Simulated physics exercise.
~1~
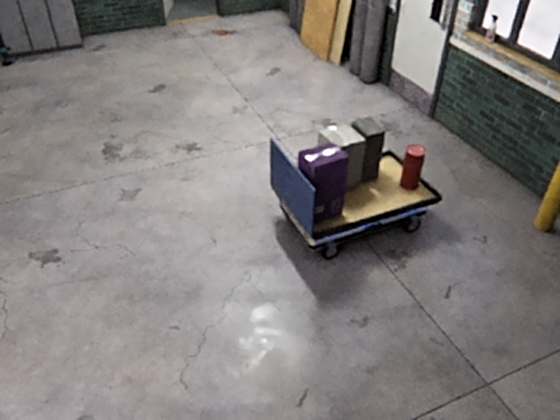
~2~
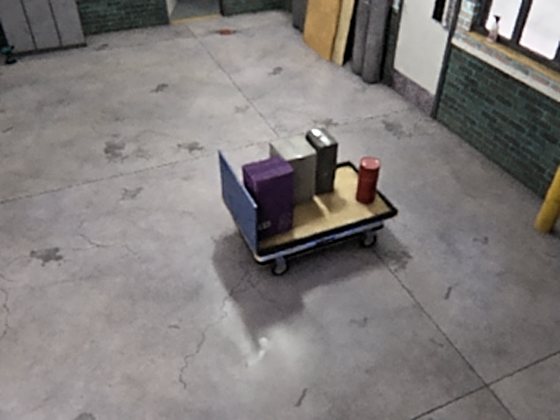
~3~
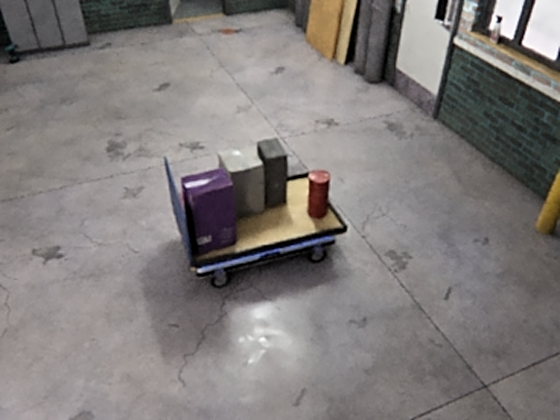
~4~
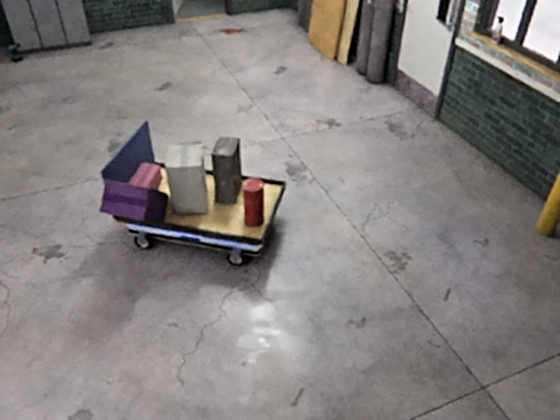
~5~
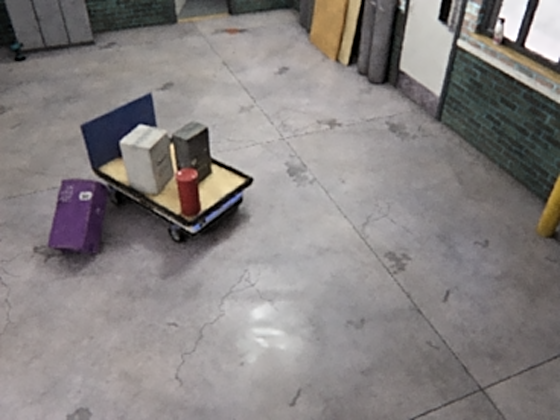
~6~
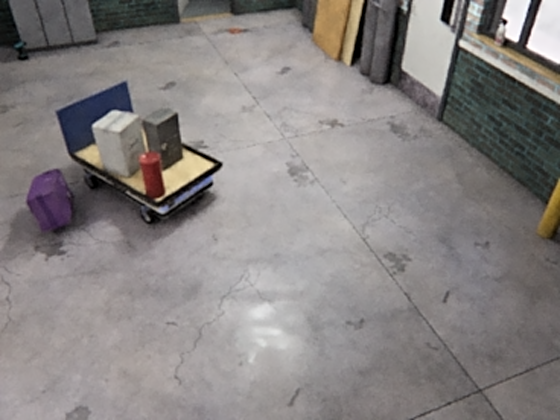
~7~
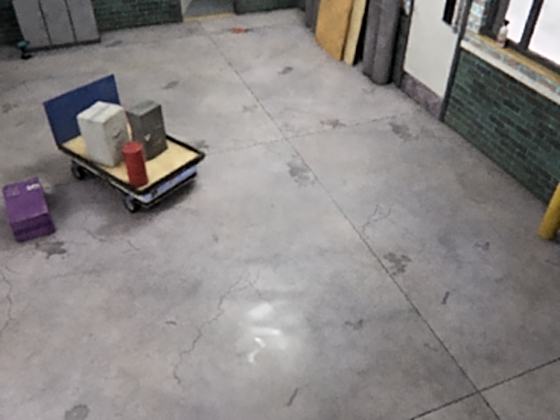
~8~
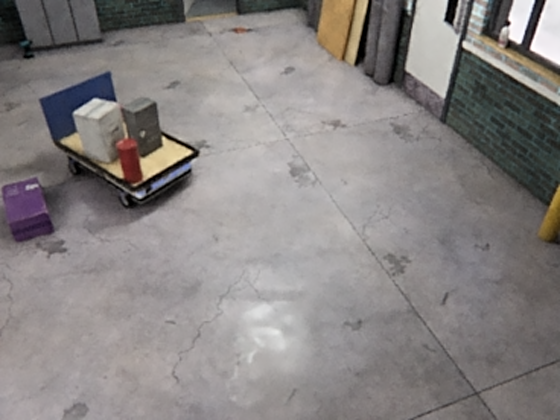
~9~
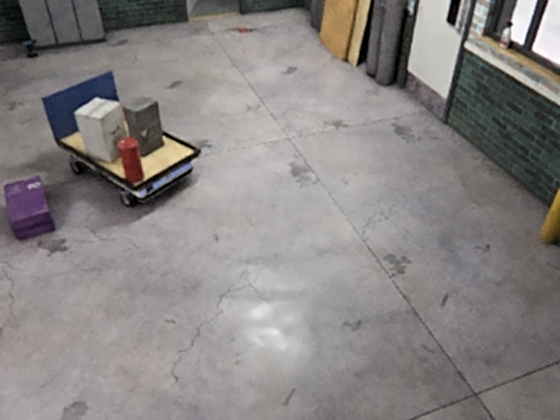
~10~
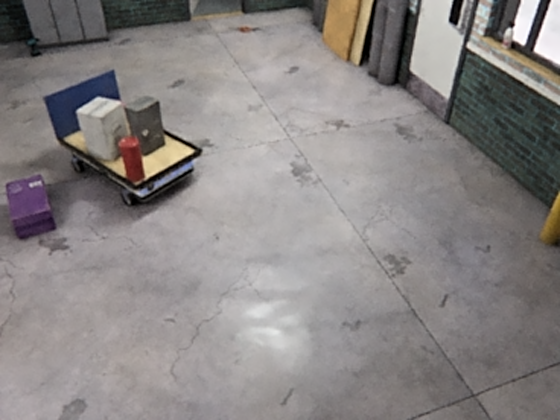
To begin with, a low flat cart with a tall blue board at its front rolls left across a grey concrete floor, carrying a purple box, a white box, a dark grey box and a red canister, all upright. As the cart starts curving away toward the back of the room, the purple box leans over beside the board. It drops off the near side, lands upside down on the floor and tumbles to the left. The cart rolls on a little farther, slows and stops. The purple box lies on its side at the far left, while the other boxes and canister stand upright aboard.
